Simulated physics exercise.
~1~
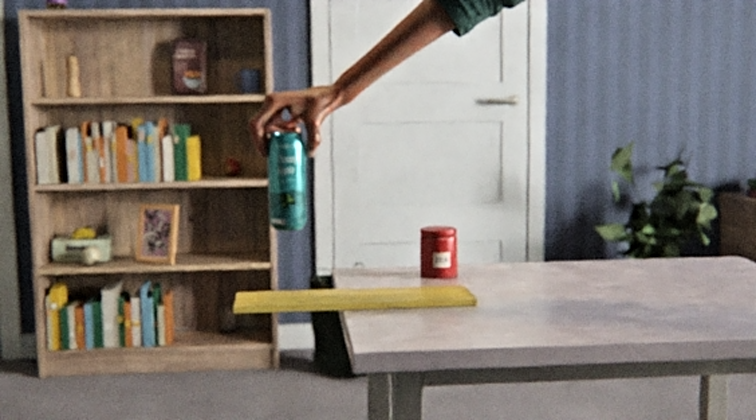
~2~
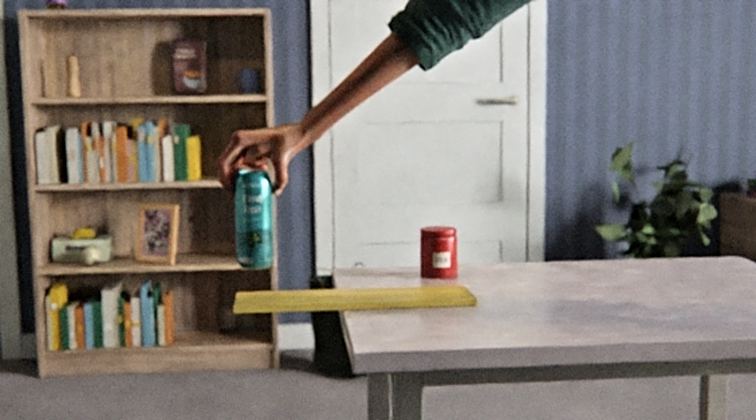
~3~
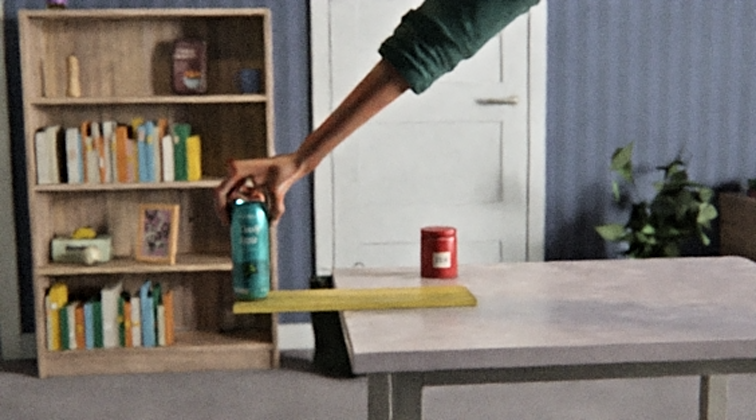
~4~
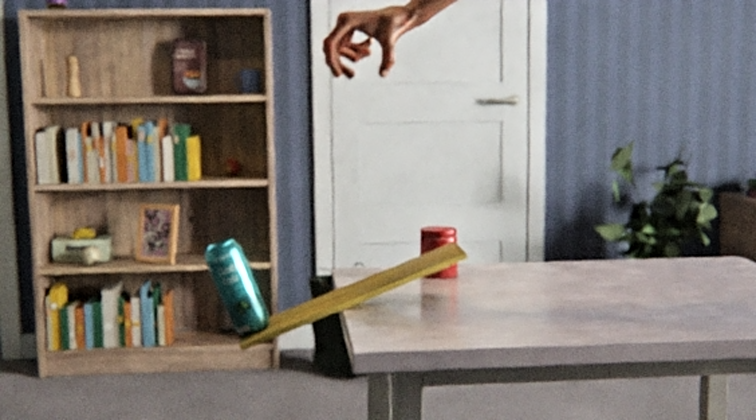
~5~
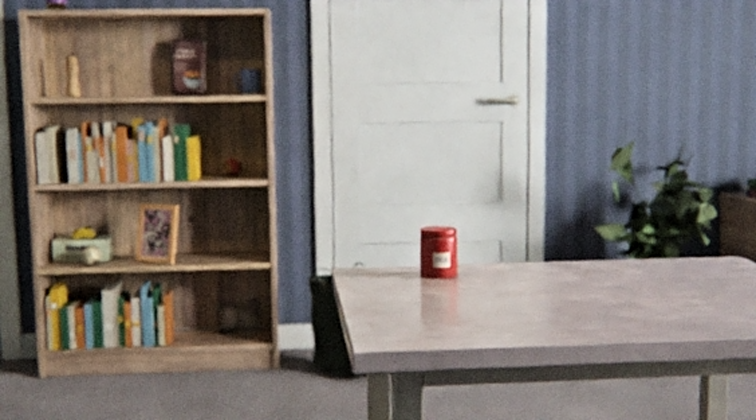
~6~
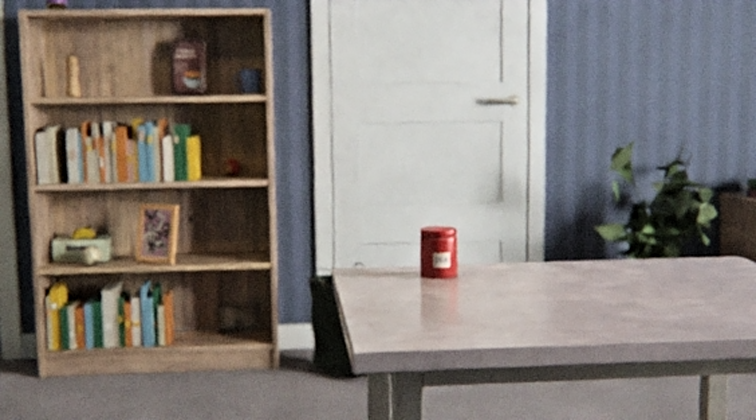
At first, a hand holds a turquoise can above a yellow board that juts past the left edge of a table, with a red jar standing on the tabletop and a bookshelf behind. The hand carries the can left and down, then sets it upright near the board's outer end. When the hand lets go and draws back, the board tilts, its left end dipping and its right end rising while the can leans. The board and can then drop off the edge and out of view. Only the red jar remains on the table, unmoved.
